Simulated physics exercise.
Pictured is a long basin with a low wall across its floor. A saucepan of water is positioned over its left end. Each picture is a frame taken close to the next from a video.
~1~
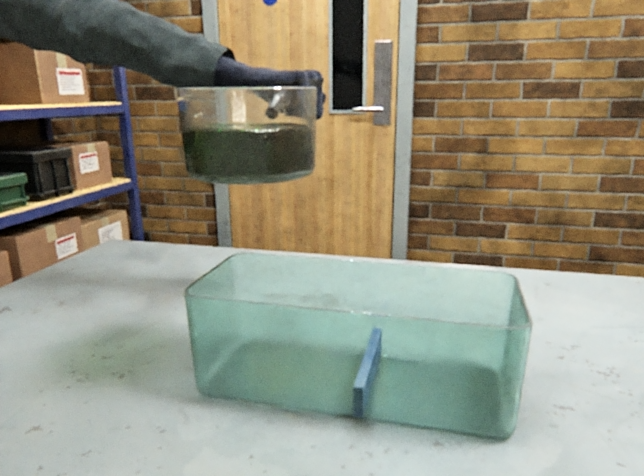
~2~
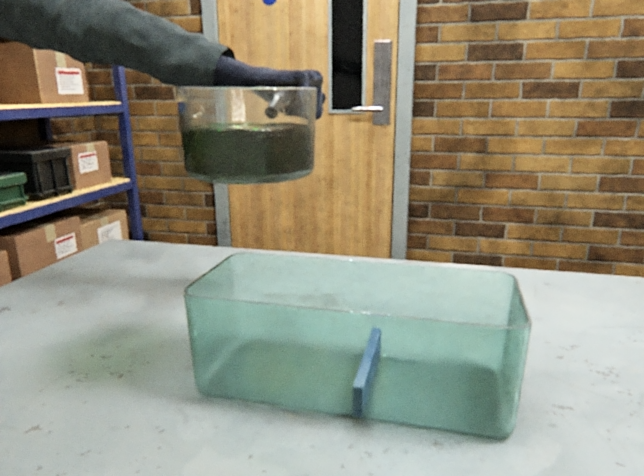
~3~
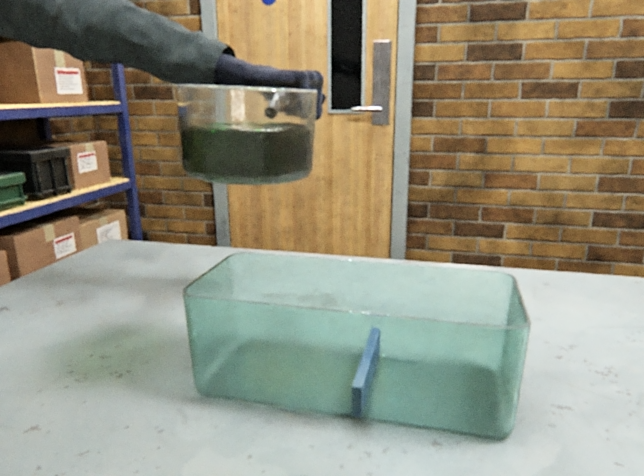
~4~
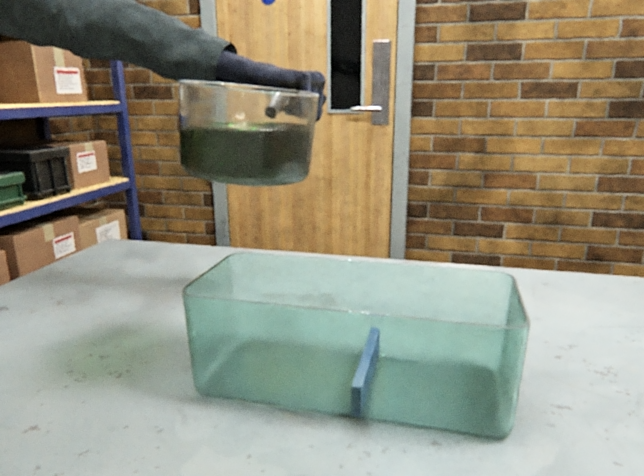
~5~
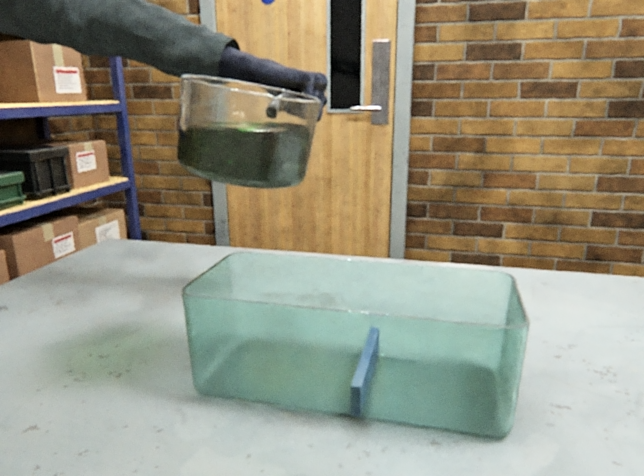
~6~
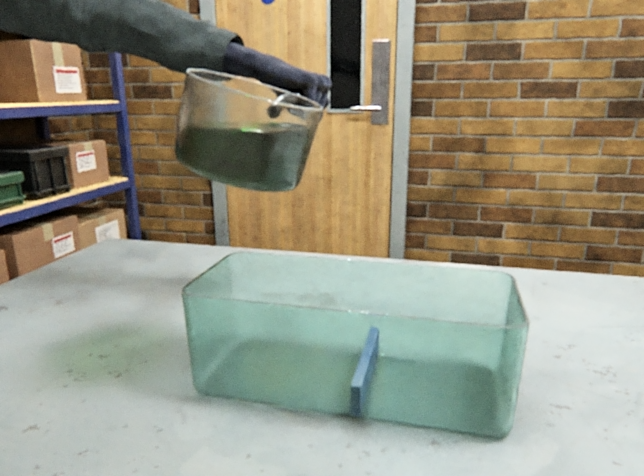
The footage shows a gloved hand holding a clear saucepan of dark green liquid above the left end of a long glass basin with a low blue wall across its floor, then gradually tilting the pan to the right.
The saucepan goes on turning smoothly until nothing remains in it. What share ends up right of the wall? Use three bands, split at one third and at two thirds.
Between a third and two thirds ends up there.
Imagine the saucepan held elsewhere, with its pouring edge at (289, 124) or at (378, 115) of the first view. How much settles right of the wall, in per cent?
You'd get 10 percent from the first and 90 percent from the second.
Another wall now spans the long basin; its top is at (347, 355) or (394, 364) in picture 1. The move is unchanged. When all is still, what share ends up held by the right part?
First try 80 per cent, second try 20 per cent.
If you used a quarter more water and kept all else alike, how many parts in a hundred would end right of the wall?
Estimate: Around 60 per cent.
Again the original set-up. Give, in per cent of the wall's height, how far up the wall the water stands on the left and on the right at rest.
Near 40 in a hundred to the left, 50 to the right.
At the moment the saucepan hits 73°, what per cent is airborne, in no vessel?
25 %.
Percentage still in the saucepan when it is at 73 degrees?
Roughly 70 percent.
A moment on, the saucepan is tipped part way and 72 per cent is still to pour, 2 is left of the wall and 0 right of it.
Next, the saucepan is tipped right over and 18 per cent is still to pour, 18 is left of the wall and 47 right of it.
Then the saucepan is tipped right over and 1 per cent is still to pour, 45 is left of the wall and 50 right of it.
Later the saucepan is tipped right over and 0 per cent is still to pour, 49 is left of the wall and 50 right of it.
At rest 49 per cent lies left of the wall, 50 right of it and 1 outside.
